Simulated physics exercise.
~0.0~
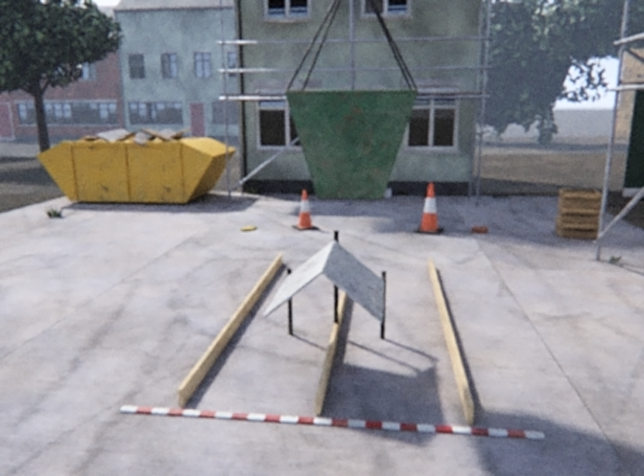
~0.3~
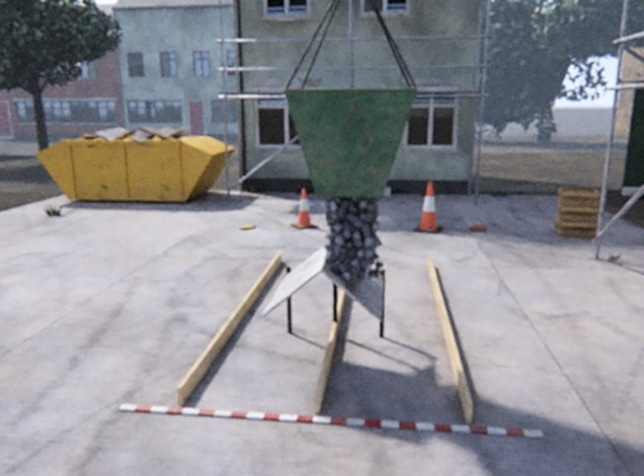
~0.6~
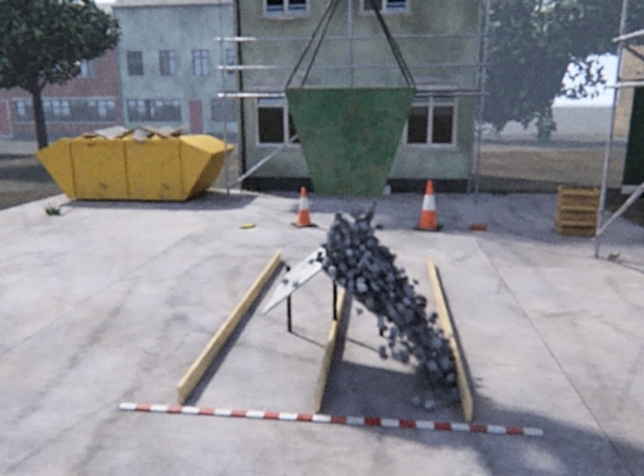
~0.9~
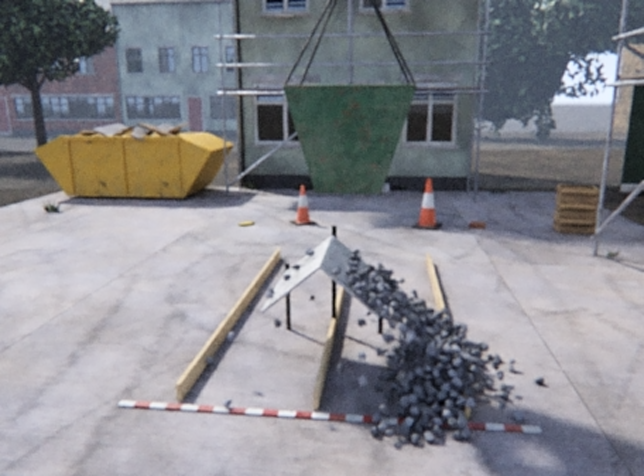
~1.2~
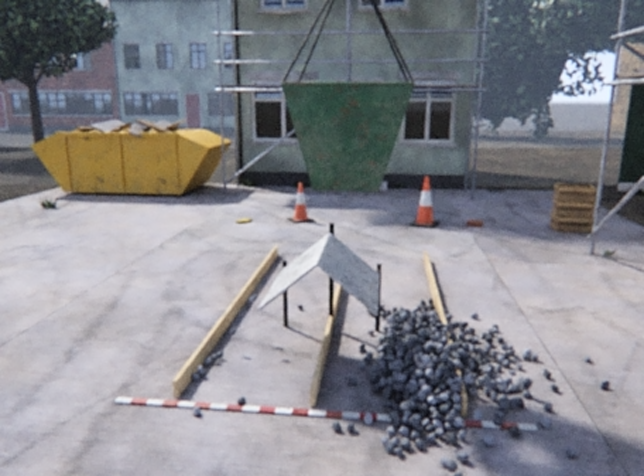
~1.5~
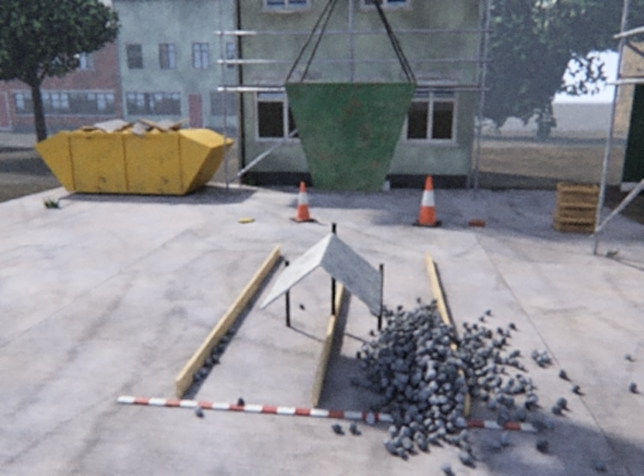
At the start, a green skip hangs from cables above a paved yard, over a fixed, peaked steel sheet on thin posts, with wooden planks marking two bays. Dark grey stones pour from the bottom of the skip and strike the steel. The stream slides down the right slope and tumbles towards the viewer into the right bay. The stones spread over the right plank and the red and white staff, while a few scatter to the left. Finally, most rest in a heap in the right bay, with some lying beyond its right plank.
